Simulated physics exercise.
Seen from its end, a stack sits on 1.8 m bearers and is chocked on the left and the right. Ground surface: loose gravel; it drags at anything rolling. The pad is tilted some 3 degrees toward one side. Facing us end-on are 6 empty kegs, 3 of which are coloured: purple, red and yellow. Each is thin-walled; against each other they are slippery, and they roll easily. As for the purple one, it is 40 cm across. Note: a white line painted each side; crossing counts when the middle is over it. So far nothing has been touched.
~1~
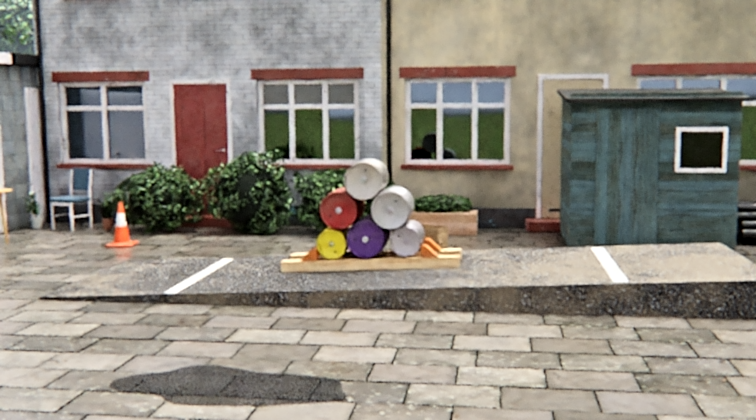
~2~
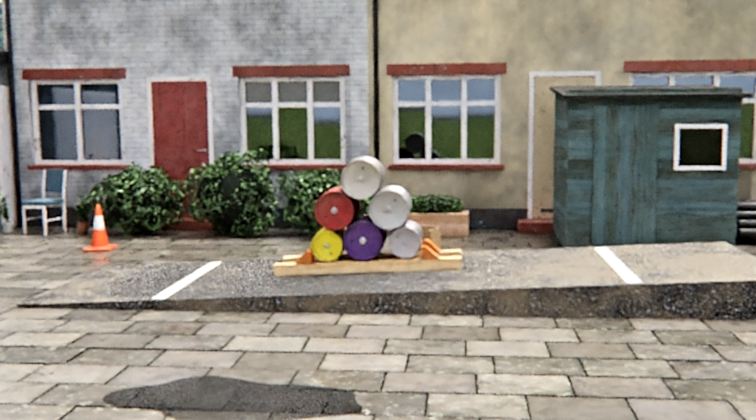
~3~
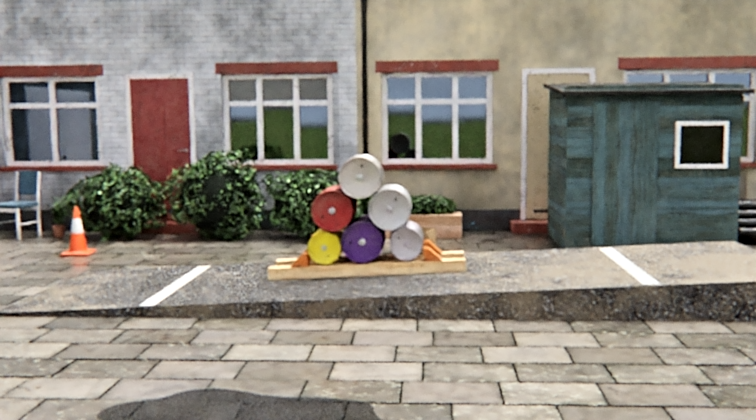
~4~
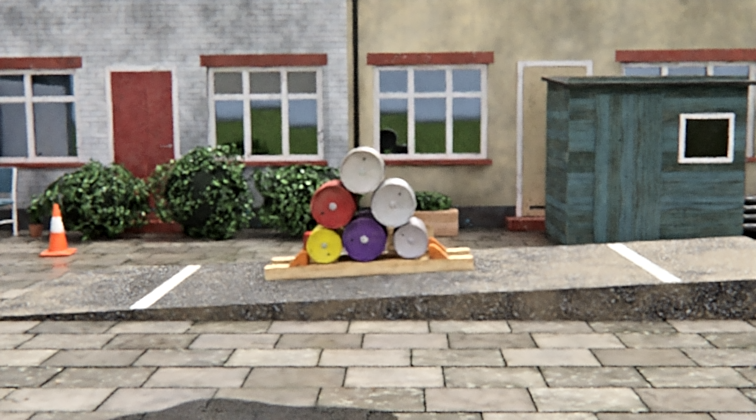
Six stacked kegs, one red, one yellow and one purple among paler ones, stay still on a wooden base with chocks at both sides, while the view shifts slightly before a paved slope, shrubs, houses and a shed.
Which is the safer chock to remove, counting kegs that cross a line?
The right-positioned chock is the one to pull: 1 against 5.
If it is the left, after 3.3 s, purple is on the bearers, 10 cm from the bearers' left end, rolling left; red is off the bearers, 5 cm short of the left line, rolling left; yellow is past the left line; 1 of 6 has crossed.
If it is the left, in the end, purple is past the left line; red is past the left line; yellow is past the left line; 5 of 6 have crossed.
If it is the right, after 1.1 s, purple is on the bearers, 90 cm from the bearers' left end; red is up on others, 25 cm from the bearers' left end, rolling left; yellow is on the bearers, 55 cm from the bearers' left end; 0 of 6 have crossed.
If it is the right, in the end, purple is on the bearers, 90 cm from the bearers' left end; red is past the left line; yellow is on the bearers, 55 cm from the bearers' left end; 1 of 6 has crossed.
